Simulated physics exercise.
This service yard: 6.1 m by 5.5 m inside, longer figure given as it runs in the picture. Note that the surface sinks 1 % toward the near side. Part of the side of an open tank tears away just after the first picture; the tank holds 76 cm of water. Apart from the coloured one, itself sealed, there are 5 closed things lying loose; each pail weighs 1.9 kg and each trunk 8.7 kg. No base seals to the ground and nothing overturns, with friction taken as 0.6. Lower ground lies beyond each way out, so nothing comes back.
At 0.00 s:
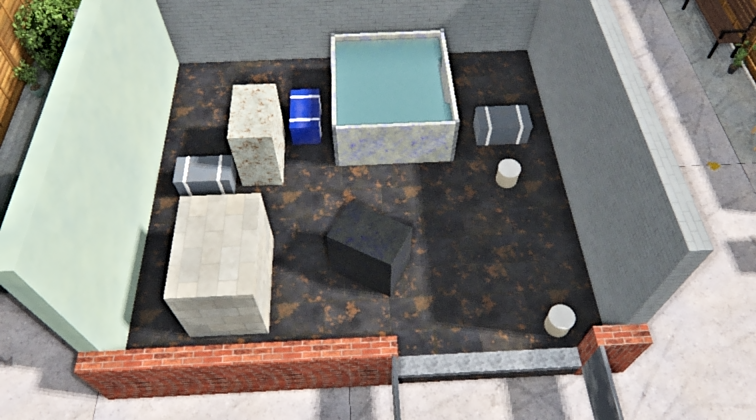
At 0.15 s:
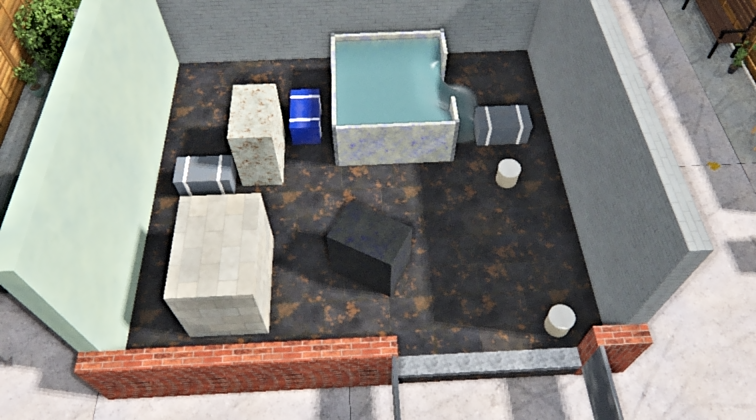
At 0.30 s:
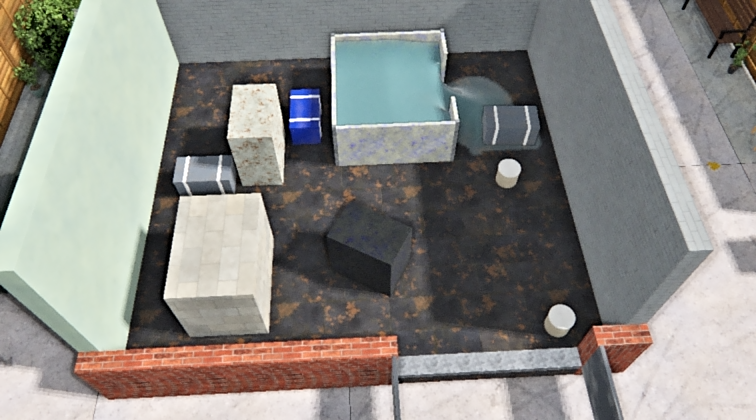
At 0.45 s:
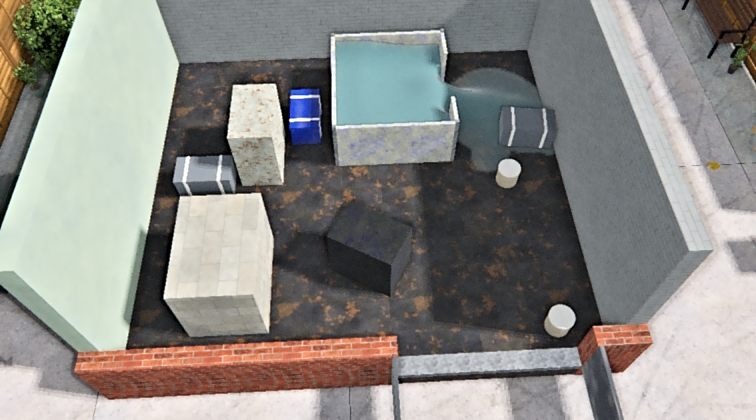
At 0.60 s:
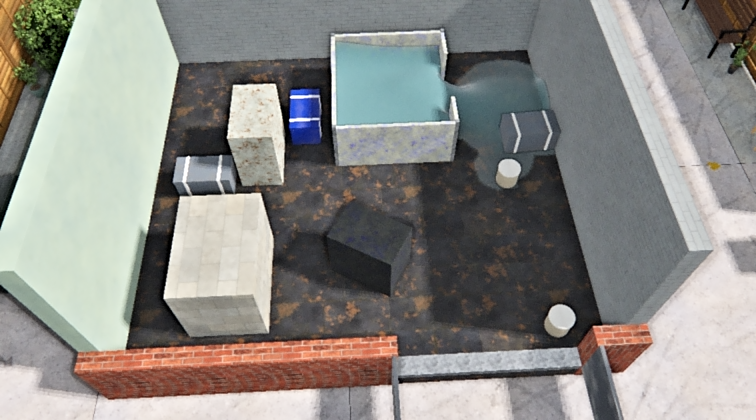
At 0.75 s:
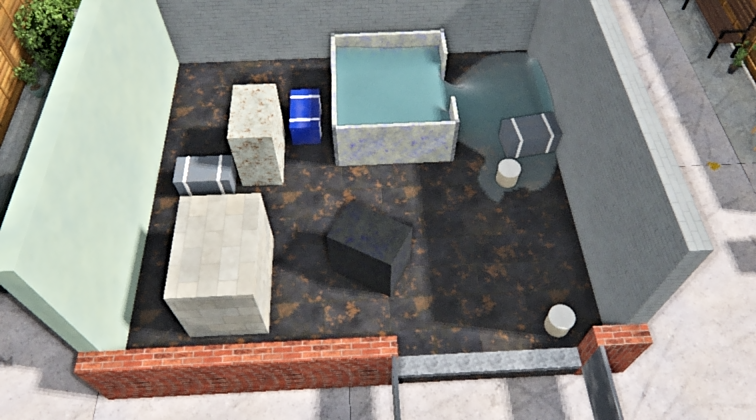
Walled yard with an open tank, water pouring from its broken right side, spreading across dark ground and shifting a grey trunk rightward.
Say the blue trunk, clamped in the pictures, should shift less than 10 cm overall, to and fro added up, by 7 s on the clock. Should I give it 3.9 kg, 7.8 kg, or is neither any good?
I would pick 3.9 kg.
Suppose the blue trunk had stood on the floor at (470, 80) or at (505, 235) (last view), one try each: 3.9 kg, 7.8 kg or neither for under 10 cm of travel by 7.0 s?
First spot: No mass works; second spot: No mass works.
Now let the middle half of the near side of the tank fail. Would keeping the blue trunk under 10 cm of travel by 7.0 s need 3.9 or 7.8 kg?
Note: Low mass sufficient.
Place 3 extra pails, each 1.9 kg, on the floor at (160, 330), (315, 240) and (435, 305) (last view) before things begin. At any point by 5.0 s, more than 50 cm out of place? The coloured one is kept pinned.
In order: Not as far, then not as far, then farther.
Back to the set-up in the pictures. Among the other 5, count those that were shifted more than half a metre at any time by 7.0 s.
The number is 4.
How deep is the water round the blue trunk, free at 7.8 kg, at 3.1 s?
Around 0 cm.
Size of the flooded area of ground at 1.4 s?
That flooded area is roughly 9.0 m2.
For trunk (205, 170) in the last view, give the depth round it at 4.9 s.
1 cm.
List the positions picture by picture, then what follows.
The first picture shows the blue trunk at (305, 108), on the bottom; water covers 3.3 m2; 0 of 6 have shifted.
The second picture shows the blue trunk at (305, 108) rests on the ground; water covers 3.9 m2; 0 of 6 have shifted.
The third picture shows the blue trunk at (305, 108) rests on the ground; 4.6 m2 under water; 1 of 6 have shifted.
The fourth picture shows the blue trunk at (305, 108) rests on the ground; 5.7 m2 under water; 1 of 6 have shifted.
The fifth picture shows the blue trunk at (305, 108) rests on the ground; 6.4 m2 under water; 1 of 6 have shifted.
The sixth picture shows the blue trunk at (305, 108) rests on the ground; water covers 7.0 m2; 1 of 6 have shifted.
After 1.4 s the blue trunk would be 0 cm from its start with 3.9 kg and 0 cm from its start with 7.8 kg; 0 cm of water round it then.
After 3.1 s the blue trunk would be 0 cm from its start with 3.9 kg and 0 cm from its start with 7.8 kg; 0 cm of water round it then.
After 4.9 s the blue trunk would be 0 cm from its start with 3.9 kg and 0 cm from its start with 7.8 kg; 0 cm of water round it then.
After 7.0 s the blue trunk would be 0 cm from its start with 3.9 kg and 0 cm from its start with 7.8 kg; 1 cm of water round it then.
